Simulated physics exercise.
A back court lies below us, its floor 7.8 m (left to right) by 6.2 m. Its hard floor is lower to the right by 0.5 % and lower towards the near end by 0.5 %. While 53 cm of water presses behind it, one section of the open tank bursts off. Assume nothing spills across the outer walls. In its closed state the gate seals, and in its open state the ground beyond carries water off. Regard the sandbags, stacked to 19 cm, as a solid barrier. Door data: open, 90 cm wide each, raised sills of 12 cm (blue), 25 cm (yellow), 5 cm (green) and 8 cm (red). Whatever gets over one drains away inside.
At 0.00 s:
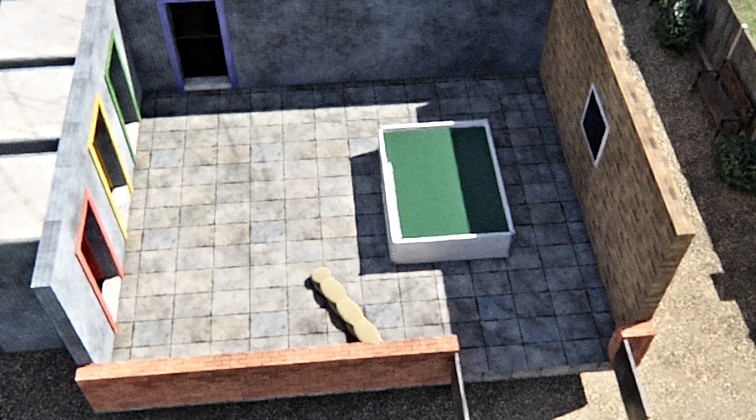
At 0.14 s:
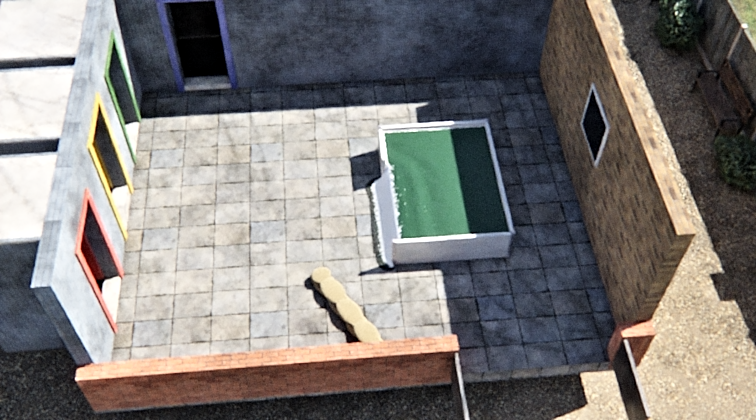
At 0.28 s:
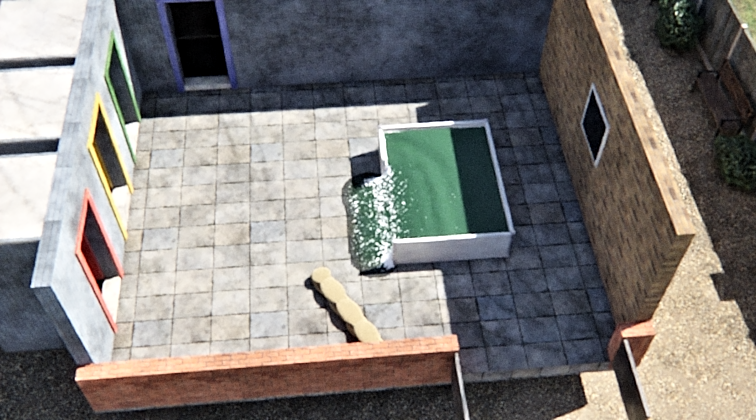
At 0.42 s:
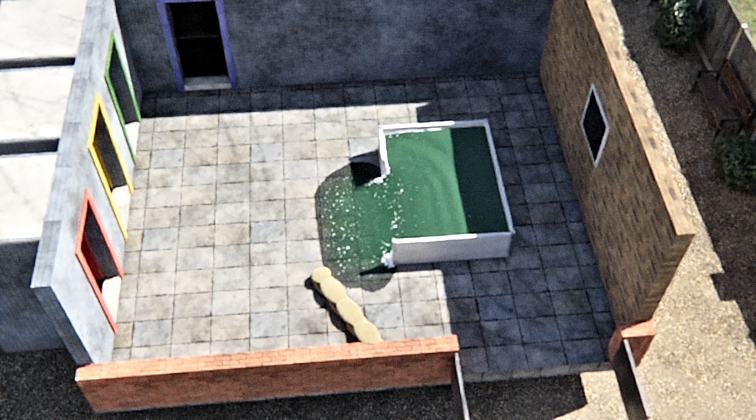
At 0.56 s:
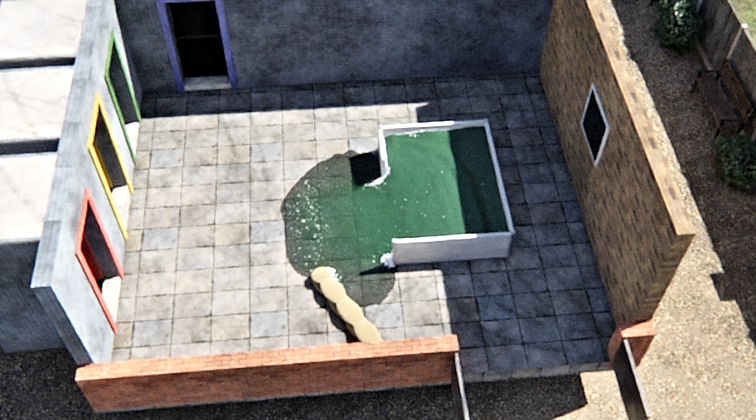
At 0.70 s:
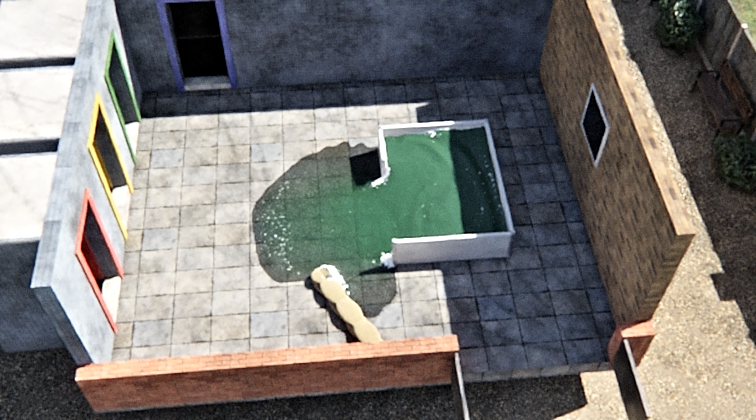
In a paved, walled courtyard, the left side of a white tank gave way, and green water poured out, foaming and spreading leftward across the slabs and around the end of the sandbags.
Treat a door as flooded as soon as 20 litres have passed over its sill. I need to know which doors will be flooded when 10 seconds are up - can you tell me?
Sure: The blue door will stay unflooded, the yellow door will stay unflooded, the green door will be flooded, the red door will be flooded.
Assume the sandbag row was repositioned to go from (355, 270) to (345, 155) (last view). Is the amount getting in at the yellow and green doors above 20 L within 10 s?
At the yellow door the limit is not reached, and at the green door it is not reached.
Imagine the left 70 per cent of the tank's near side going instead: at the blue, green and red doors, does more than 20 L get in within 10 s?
The blue door comes out less than that, the green door less than that and the red door less than that.
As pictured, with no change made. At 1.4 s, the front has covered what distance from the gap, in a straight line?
That works out near 4.4 m.
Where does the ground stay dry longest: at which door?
That's the blue door.
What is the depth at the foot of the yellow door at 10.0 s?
Around 6.5 cm deep.
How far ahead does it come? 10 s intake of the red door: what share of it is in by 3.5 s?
Share by then: ~ 65 %.
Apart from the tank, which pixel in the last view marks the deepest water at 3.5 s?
Close to (109, 386).
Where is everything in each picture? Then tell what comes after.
Still water, 53 cm deep, in the open tank at (443, 181), in the first picture.
The front is at (387, 265), 0.9 m from the gap at (390, 215); 0.2 m2 of floor is under water; 53 cm left at the back of the open tank, in the second picture.
Water pours out at (390, 215) and has run 1.1 m, to (370, 272); typically 9 cm deep outside, 53 cm at the open tank's back, in the third picture.
The front is at (352, 283), 1.4 m from the gap at (390, 216); 2.4 m2 of floor is under water; 53 cm left at the back of the open tank, in the fourth picture.
The front is at (287, 206), 1.8 m from the gap at (390, 216); 3.7 m2 of floor is under water; 52 cm left at the back of the open tank, in the fifth picture.
The front is at (259, 208), 2.3 m from the gap at (390, 216); 5.0 m2 of floor is under water; 46 cm left at the back of the open tank, in the sixth picture.
After 1.4 s water covers 25 % of the floor and is deepest (30 cm) near (333, 278); blue door not reached, yellow door not reached, green door not reached, red door not reached.
After 2.2 s water covers 40 % of the floor and is deepest (29 cm) near (333, 278); blue door not reached, yellow door 20 cm at the sill, 0 L in, green door not reached, red door 19 cm at the sill, 10 L in.
After 3.5 s water covers 55 % of the floor and is deepest (26 cm) near (109, 386); blue door 1 cm at the sill, 0 L in, yellow door 18 cm at the sill, 0 L in, green door 10 cm at the sill, 14 L in, red door 17 cm at the sill, 70 L in.
After 6.0 s water covers 65 % of the floor and is deepest (22 cm) near (364, 366); blue door 10 cm at the sill, 1 L in, yellow door 9 cm at the sill, 0 L in, green door 8 cm at the sill, 31 L in, red door 9 cm at the sill, 103 L in.
After 10.0 s water covers 90 % of the floor and is deepest (12 cm) near (207, 378); blue door 5 cm at the sill, 2 L in, yellow door 6 cm at the sill, 0 L in, green door 5 cm at the sill, 52 L in, red door 7 cm at the sill, 105 L in.
